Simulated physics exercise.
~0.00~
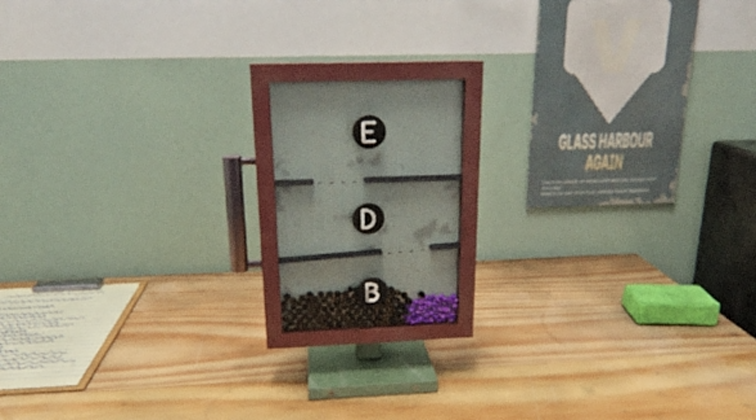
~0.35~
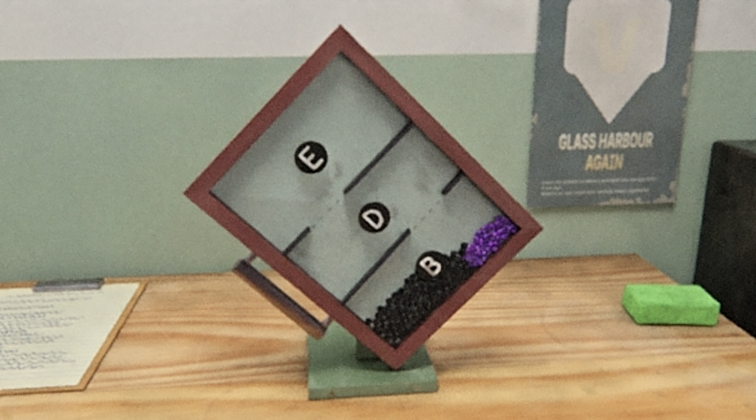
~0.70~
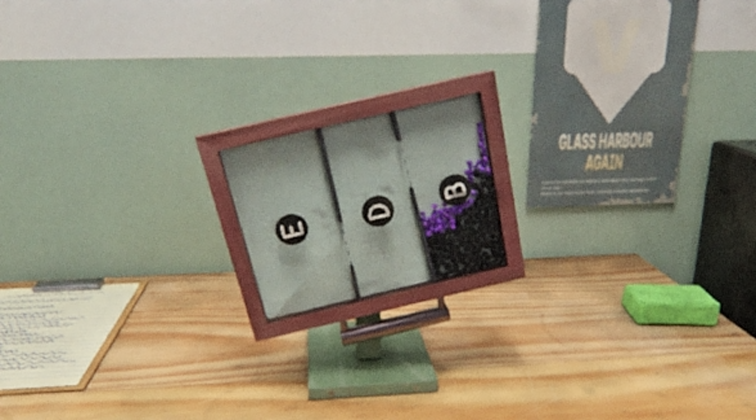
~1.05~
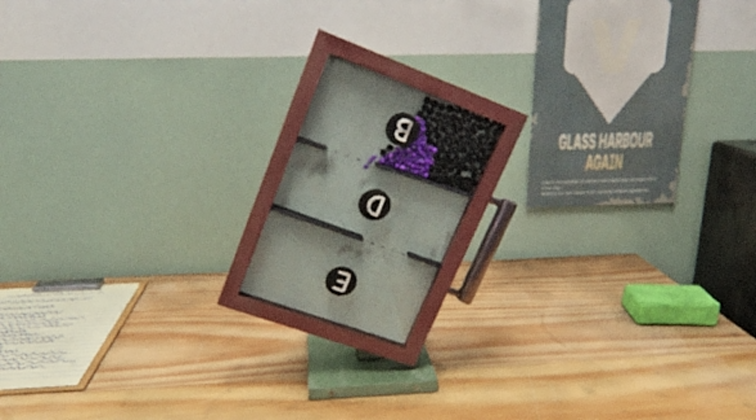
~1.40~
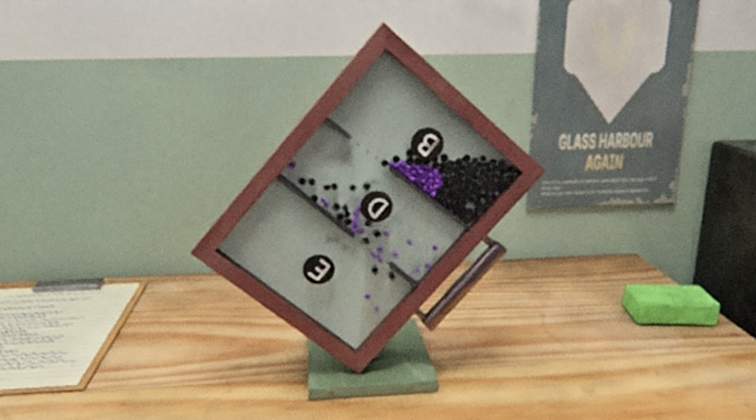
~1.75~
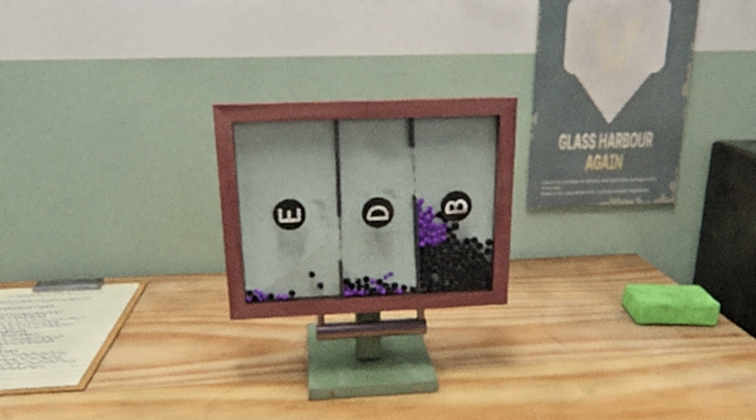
Framed puzzle box turning anticlockwise until nearly upside down, then swinging partway back, black and purple beads spilling, most settling in chamber B.
